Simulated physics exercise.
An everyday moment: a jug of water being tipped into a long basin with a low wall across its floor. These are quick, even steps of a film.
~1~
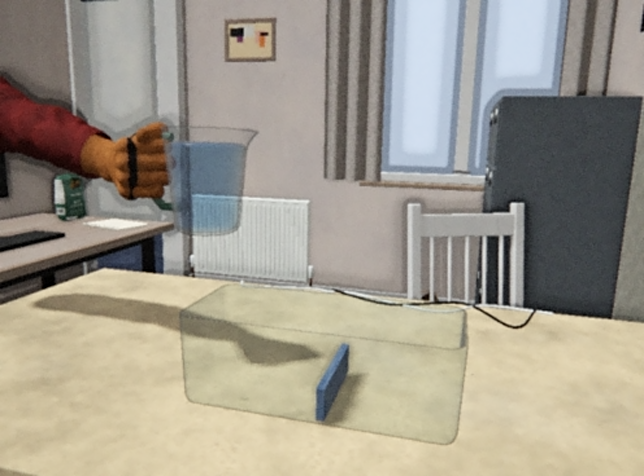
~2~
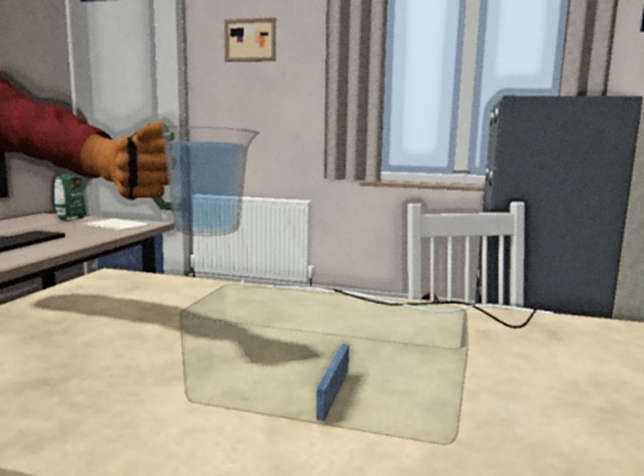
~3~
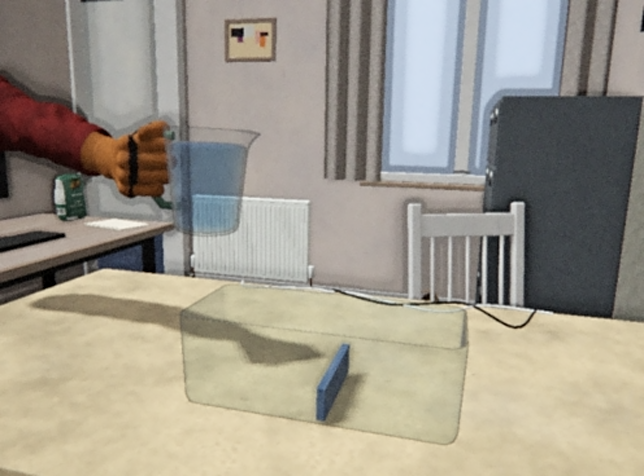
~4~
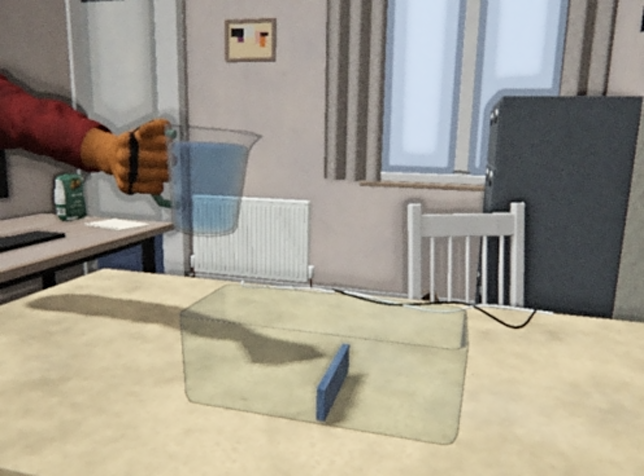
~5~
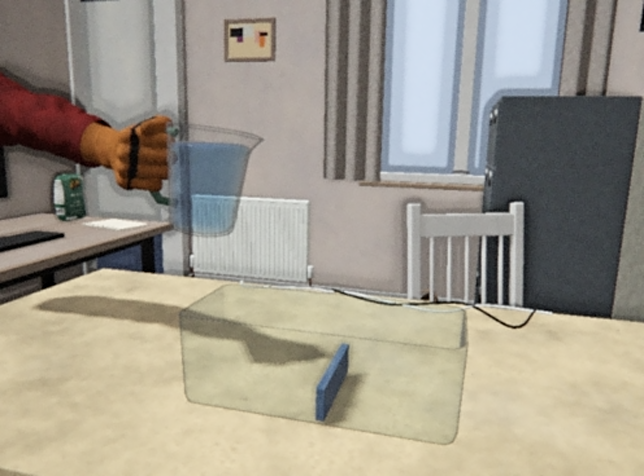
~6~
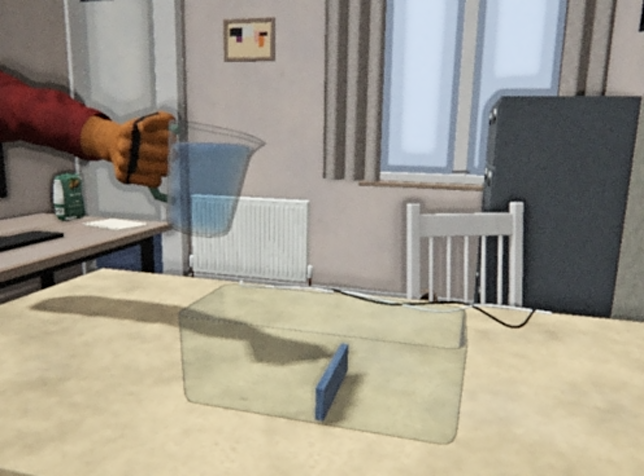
We see a gloved hand holding a clear jug of blue-tinted water above a long transparent basin with a low blue wall inside; the jug stays nearly upright at first, then tilts slightly to the right.
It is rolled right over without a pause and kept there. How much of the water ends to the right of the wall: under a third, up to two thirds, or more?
It comes to less than a third.
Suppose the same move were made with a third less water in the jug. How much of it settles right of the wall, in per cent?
It comes to 5 per cent or so.
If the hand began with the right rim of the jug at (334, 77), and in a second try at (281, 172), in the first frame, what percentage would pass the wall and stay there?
In turn 90 and 40 in a hundred.
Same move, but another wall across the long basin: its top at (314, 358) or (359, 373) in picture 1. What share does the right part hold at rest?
About 55 and 5 per cent.
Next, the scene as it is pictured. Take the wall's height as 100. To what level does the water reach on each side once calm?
Some 50 per cent left and 10 right.
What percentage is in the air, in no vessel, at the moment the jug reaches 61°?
Close to 15 per cent.
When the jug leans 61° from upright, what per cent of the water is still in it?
About 80 per cent.
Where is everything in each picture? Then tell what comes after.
It leans 0°; its right rim is at (258, 131); the water meets the walls at (175, 143) and (246, 146); the long basin's rim runs from (204, 299) to (466, 328); the wall's top is at (334, 365), in the first picture.
It leans 0°; its right rim is at (259, 131); the water meets the walls at (175, 143) and (246, 145), in the second picture.
It leans 2°; its right rim is at (260, 133); the water meets the walls at (176, 143) and (247, 146), in the third picture.
It leans 4°; its right rim is at (262, 135); the water meets the walls at (177, 143) and (248, 147), in the fourth picture.
It leans 7°; its right rim is at (263, 139); the water meets the walls at (178, 144) and (250, 147), in the fifth picture.
It leans 11°; its right rim is at (265, 143); the water meets the walls at (179, 145) and (254, 148), in the sixth picture.
A moment on, the jug is tipped part way and 82 per cent is still to pour, 4 is left of the wall and 0 right of it.
Next, the jug is tipped on its side and 31 per cent is still to pour, 37 is left of the wall and 12 right of it.
Then the jug is tipped right over and 2 per cent is still to pour, 78 is left of the wall and 13 right of it.
Later the jug is tipped right over and 0 per cent is still to pour, 82 is left of the wall and 14 right of it.
Finally, 82 per cent lies left of the wall, 14 right of it and 4 outside.
